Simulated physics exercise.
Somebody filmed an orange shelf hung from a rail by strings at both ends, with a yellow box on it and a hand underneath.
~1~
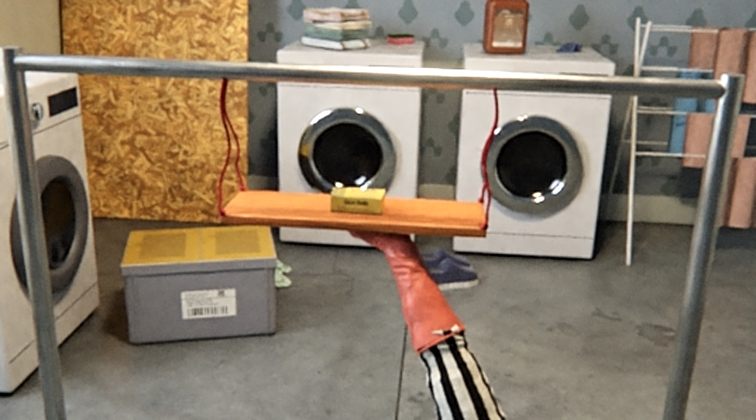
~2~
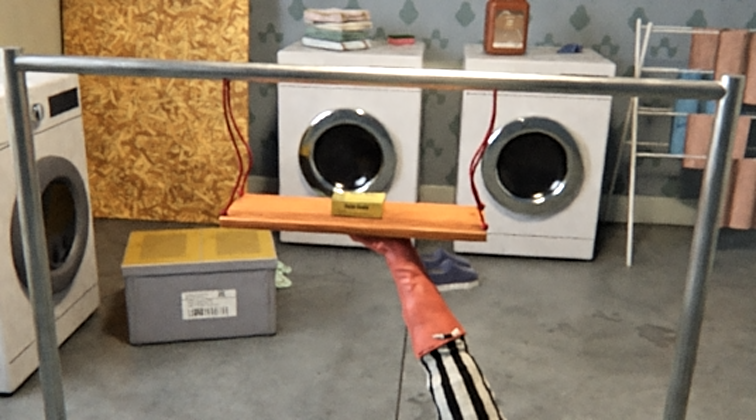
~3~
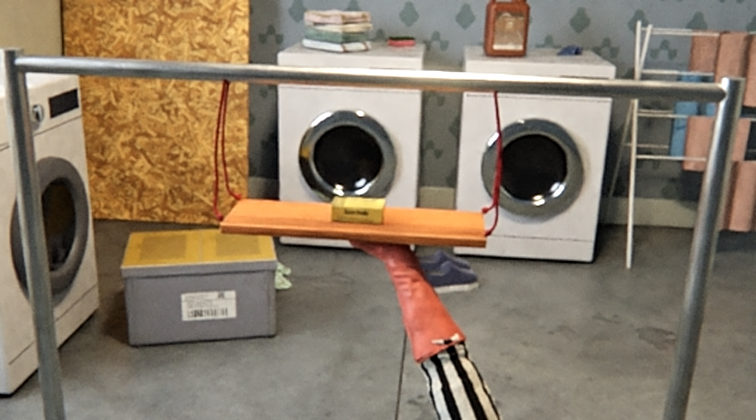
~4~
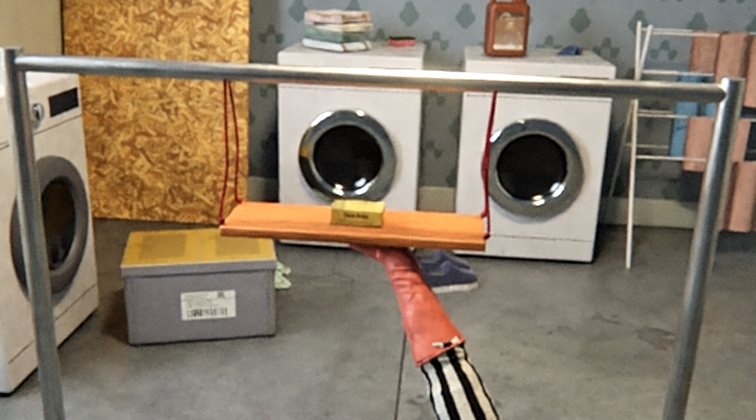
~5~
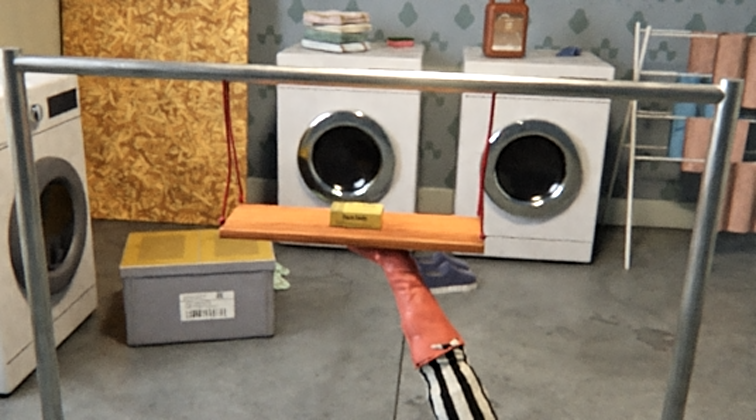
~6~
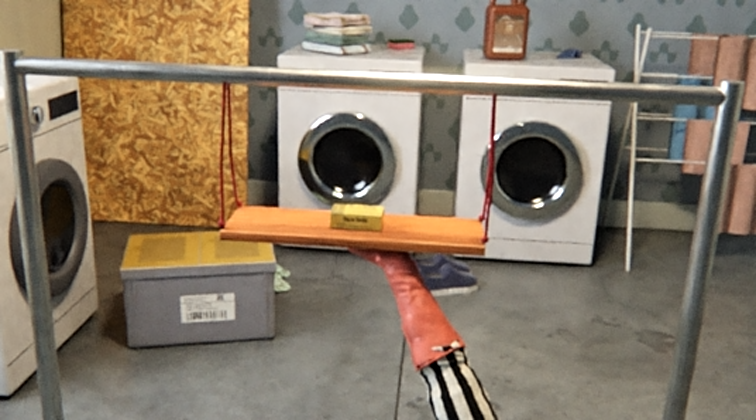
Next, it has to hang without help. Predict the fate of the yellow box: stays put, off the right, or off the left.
Stays put.
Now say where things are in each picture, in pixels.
In the first picture, yellow box (358, 201); orange shelf (351, 227).
In the second picture, yellow box (358, 204).
In the third picture, yellow box (358, 210).
In the fourth picture, yellow box (358, 213); orange shelf (351, 239).
In the fifth picture, yellow box (357, 215).
In the sixth picture, yellow box (357, 217); orange shelf (351, 244); left strings almost straight; right strings almost straight.
Then, 0.46 s after the last picture, board level; box on the board near (357, 220).
At rest, board level; box on the board near (357, 220). The yellow box keeps its place.
